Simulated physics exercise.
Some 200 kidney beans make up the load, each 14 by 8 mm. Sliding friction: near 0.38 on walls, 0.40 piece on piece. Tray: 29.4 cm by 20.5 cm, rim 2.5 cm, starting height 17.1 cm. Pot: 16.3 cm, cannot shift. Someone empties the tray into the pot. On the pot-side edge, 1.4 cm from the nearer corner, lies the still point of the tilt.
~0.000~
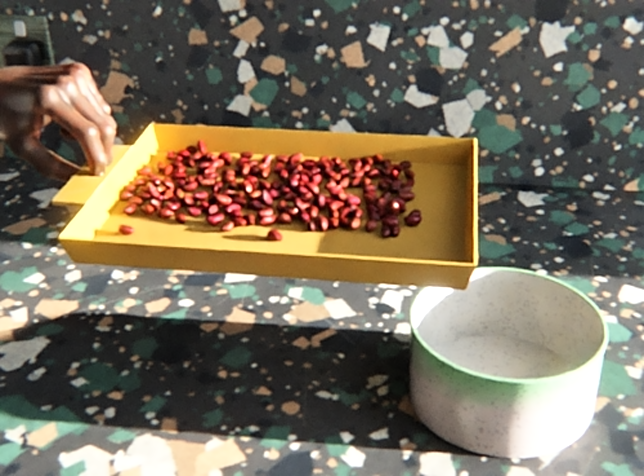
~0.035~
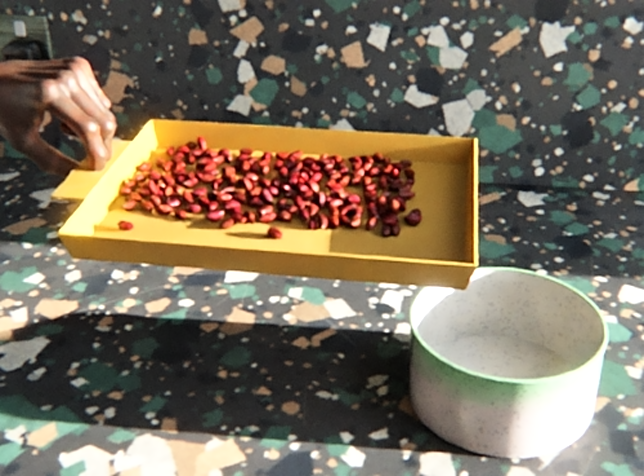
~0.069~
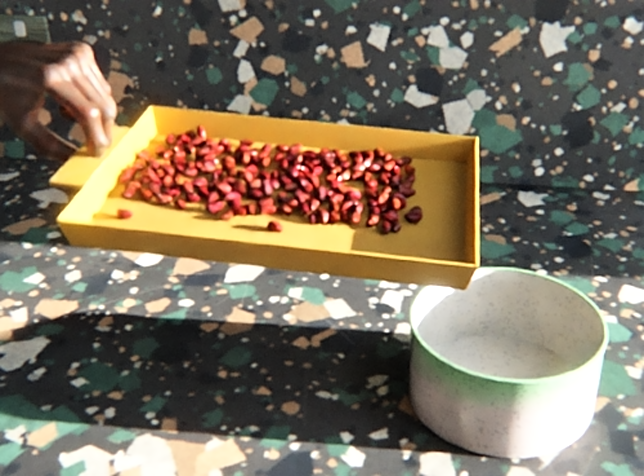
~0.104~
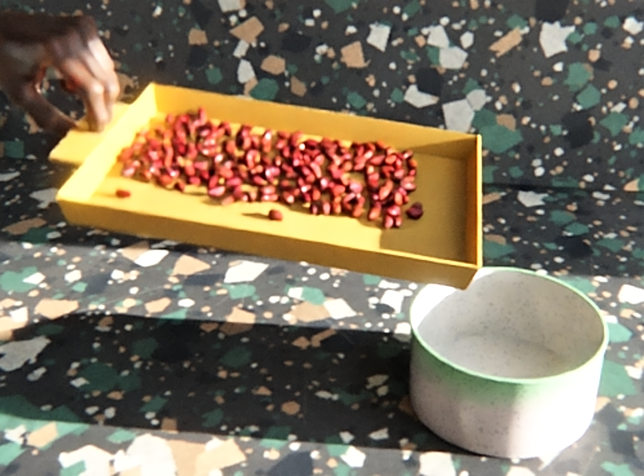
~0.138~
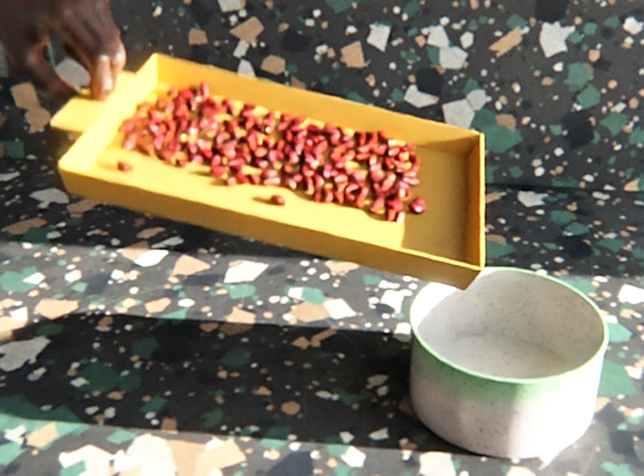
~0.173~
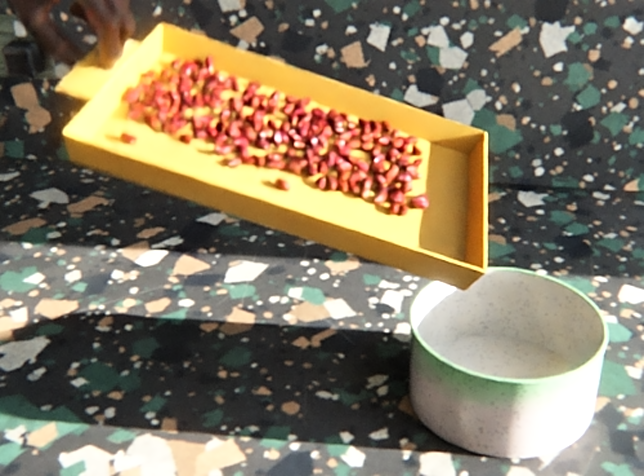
A yellow tray of red beans tilts down toward the right as a hand raises its left end.
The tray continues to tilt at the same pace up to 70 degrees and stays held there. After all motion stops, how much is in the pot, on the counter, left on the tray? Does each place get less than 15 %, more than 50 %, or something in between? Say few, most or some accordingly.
Pot: Some. Counter: Some. Left on the tray: Some.
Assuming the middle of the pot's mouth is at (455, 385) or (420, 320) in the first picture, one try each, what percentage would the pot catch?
In order, about 10 and about 0 per cent.
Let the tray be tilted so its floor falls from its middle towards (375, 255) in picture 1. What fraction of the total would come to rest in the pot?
Around 0 percent of them.
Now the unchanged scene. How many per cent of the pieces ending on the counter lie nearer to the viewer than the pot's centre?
I'd put it at around 80 per cent.
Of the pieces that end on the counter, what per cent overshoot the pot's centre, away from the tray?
100 %.
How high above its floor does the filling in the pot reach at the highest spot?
It gets to about 1.5 cm.
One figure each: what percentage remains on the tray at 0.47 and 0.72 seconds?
The figures go 100 and then 30.
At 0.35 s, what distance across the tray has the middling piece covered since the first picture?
It has moved some 2 cm from its start.
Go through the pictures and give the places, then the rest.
Tray tilt 0 degrees, front corners at (69, 234) and (467, 260); middle of the pieces at (275, 185); pot at (507, 319), in the first picture.
Tray tilt 1 degrees, front corners at (69, 230) and (467, 260); middle of the pieces at (275, 182), in the second picture.
Tray tilt 3 degrees, front corners at (68, 216) and (469, 260), lowest corner right front; middle of the pieces at (275, 175), in the third picture.
Tray tilt 7 degrees, front corners at (67, 193) and (471, 261), lowest corner right front; middle of the pieces at (276, 162), in the fourth picture.
Tray tilt 12 degrees, front corners at (70, 163) and (474, 262), lowest corner right front; middle of the pieces at (279, 145), in the fifth picture.
Tray tilt 18 degrees, front corners at (75, 131) and (477, 264), lowest corner right front; middle of the pieces at (284, 127); pot at (507, 319). Its pace works out near 155 degrees a second, in the sixth picture.
After 0.35 s, tilt 45 degrees; the tray holds 100 %, the pot 0 %.
After 0.47 s, tilt 64 degrees; the tray holds 100 %, the pot 0 %.
Then, at 0.72 s, tilt 70 degrees; the tray holds 30 %, the pot 25 %.
At rest (2.3 s), pot 30 %, counter 40 %, tray 25 %.
